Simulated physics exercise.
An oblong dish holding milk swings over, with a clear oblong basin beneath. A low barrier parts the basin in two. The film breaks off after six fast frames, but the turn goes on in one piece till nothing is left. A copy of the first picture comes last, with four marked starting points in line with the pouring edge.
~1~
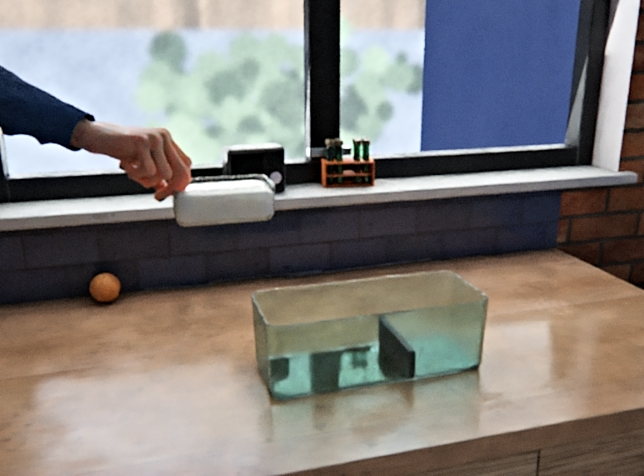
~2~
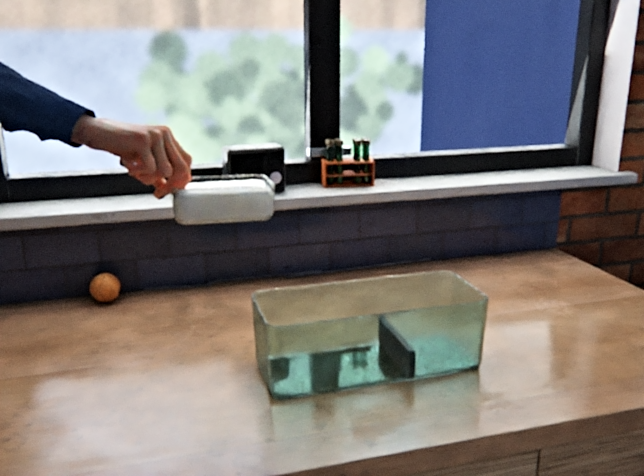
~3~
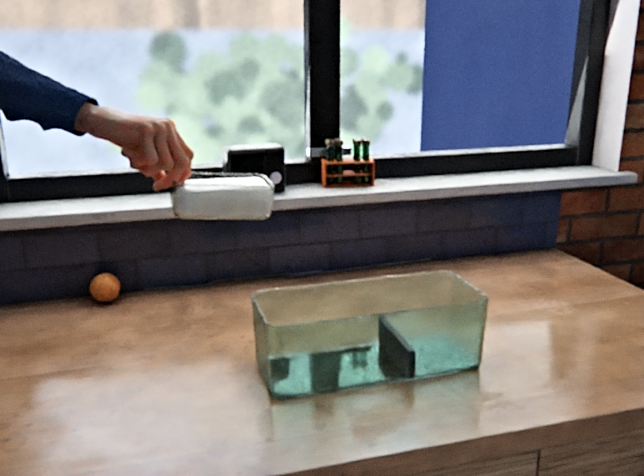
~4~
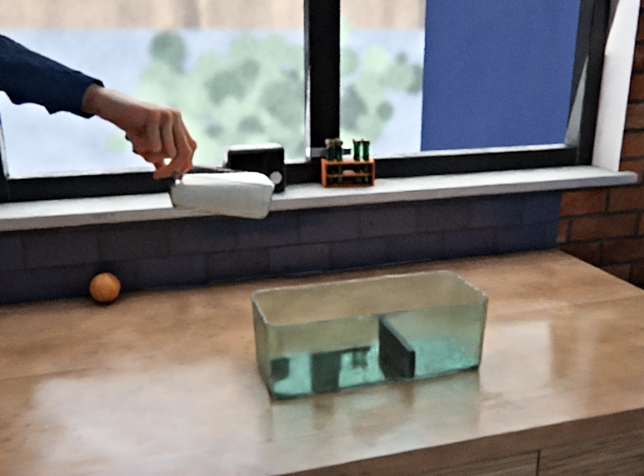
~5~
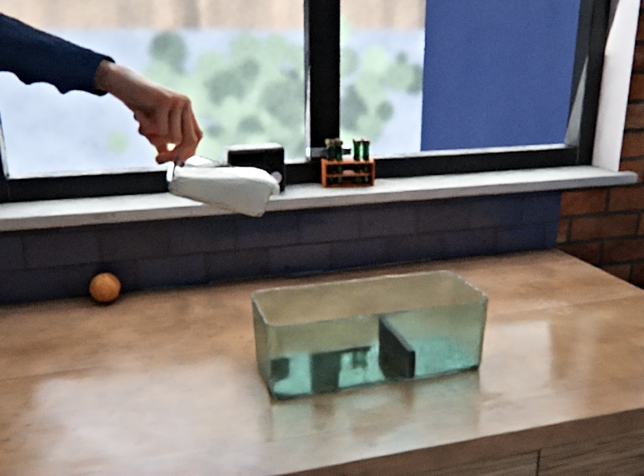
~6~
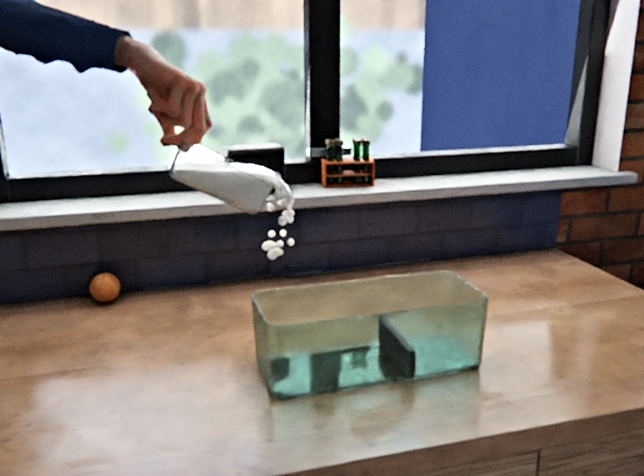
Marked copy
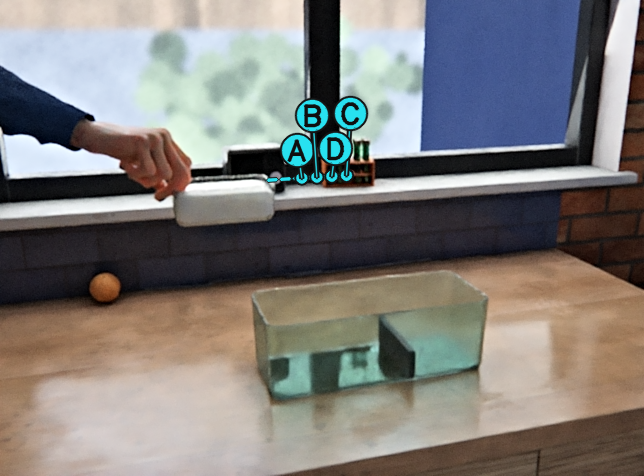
Hand tilting a white oblong container rightward above a clear, divided basin of greenish liquid, with white blobs then dropping from its lip.
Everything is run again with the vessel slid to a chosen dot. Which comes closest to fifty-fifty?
D works best here.
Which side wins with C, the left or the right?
More ends on the right.
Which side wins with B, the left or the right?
The left one.
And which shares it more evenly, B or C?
Place C.
On the marked copy, A at (301, 178); B at (316, 177); C at (346, 175); D at (331, 176).
With A, about 94 % ends left of the wall and 4 % right of it.
With B, about 79 % ends left of the wall and 18 % right of it; 3 % is lost outside.
With C, about 31 % ends left of the wall and 67 % right of it.
With D, about 46 % ends left of the wall and 51 % right of it; 3 % is lost outside.
